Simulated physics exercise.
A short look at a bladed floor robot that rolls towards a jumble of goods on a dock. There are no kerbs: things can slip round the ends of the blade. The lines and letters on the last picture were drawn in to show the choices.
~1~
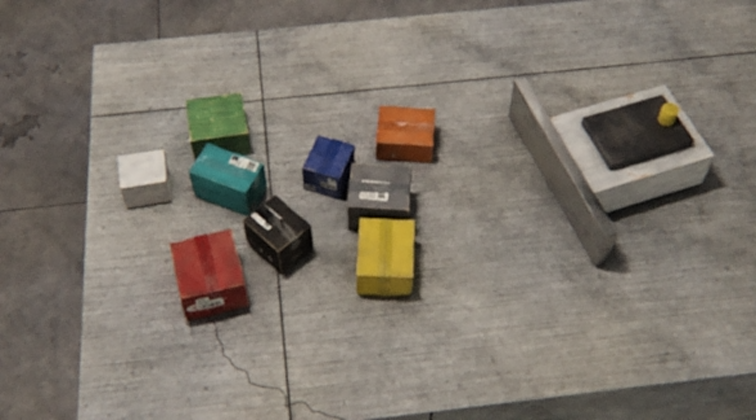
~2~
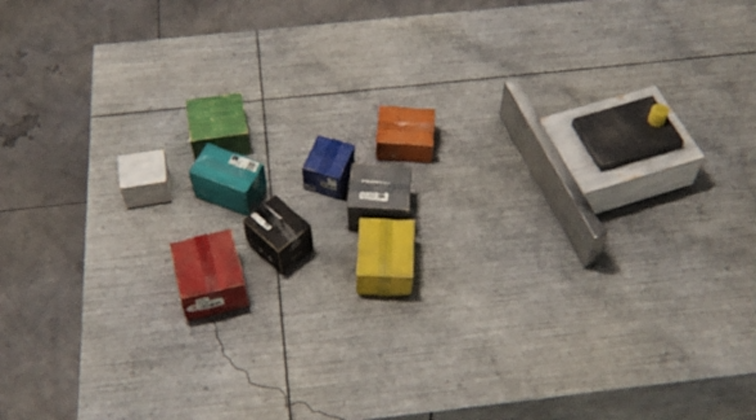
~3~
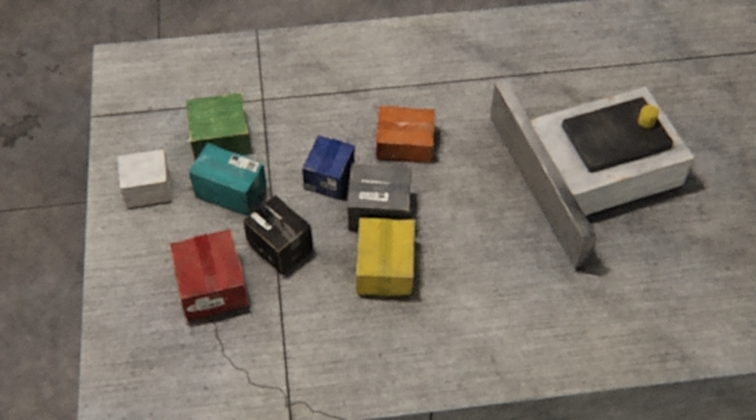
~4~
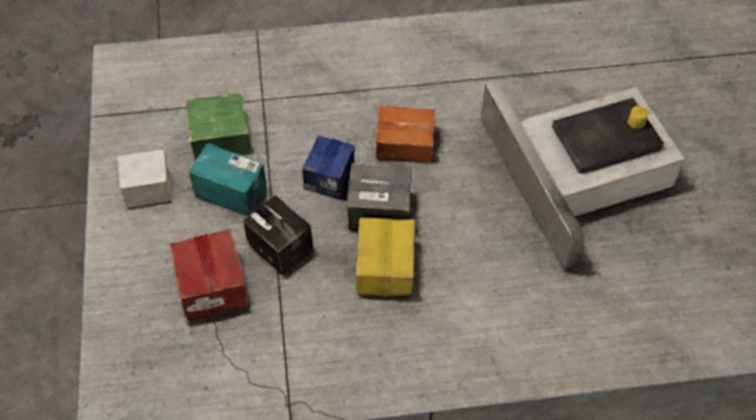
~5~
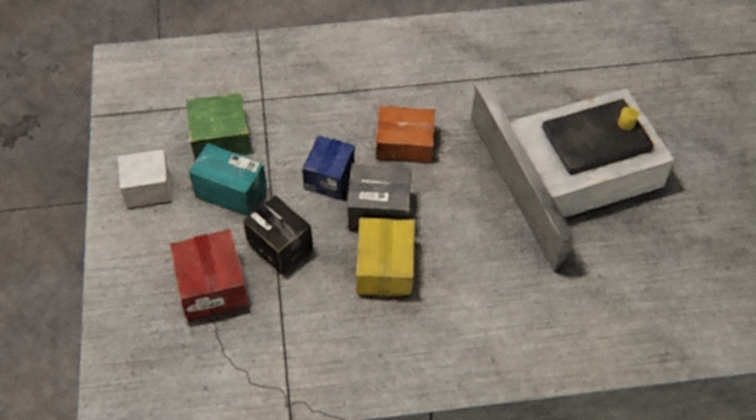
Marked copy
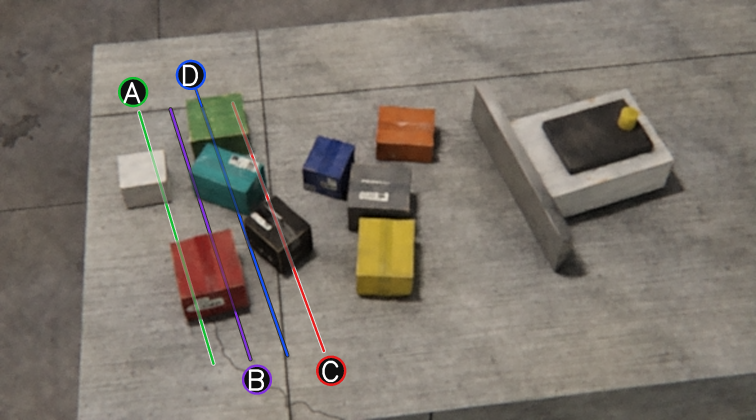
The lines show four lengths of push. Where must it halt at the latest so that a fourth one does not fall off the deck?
Stop at A.
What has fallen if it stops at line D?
The white crate.
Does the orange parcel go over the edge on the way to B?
No.
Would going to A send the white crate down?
Yes.
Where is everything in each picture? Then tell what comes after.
The first picture shows orange parcel (406, 135); grey parcel (379, 199); green crate (219, 127).
The second picture shows robot (621, 133); white crate (145, 179).
The third picture shows robot (611, 134); blue parcel (330, 167).
The fourth picture shows robot (601, 135); black parcel (279, 235).
The fifth picture shows robot (591, 136); orange parcel (406, 135); grey parcel (379, 199); green crate (219, 127).
On the marked copy, A at (173, 228); B at (207, 224); C at (274, 217); D at (241, 221).
Taking A. A third of the way, robot (468, 149); orange parcel (339, 151); grey parcel (361, 208).
Two thirds of the way, robot (343, 162); white crate (91, 178); turquoise parcel (132, 196).
When it is over, robot (246, 172); turquoise parcel over the edge; white crate over the edge; three fallen.
As for the rest, B is within the limit but short; C is within the limit but short; D is within the limit but short.
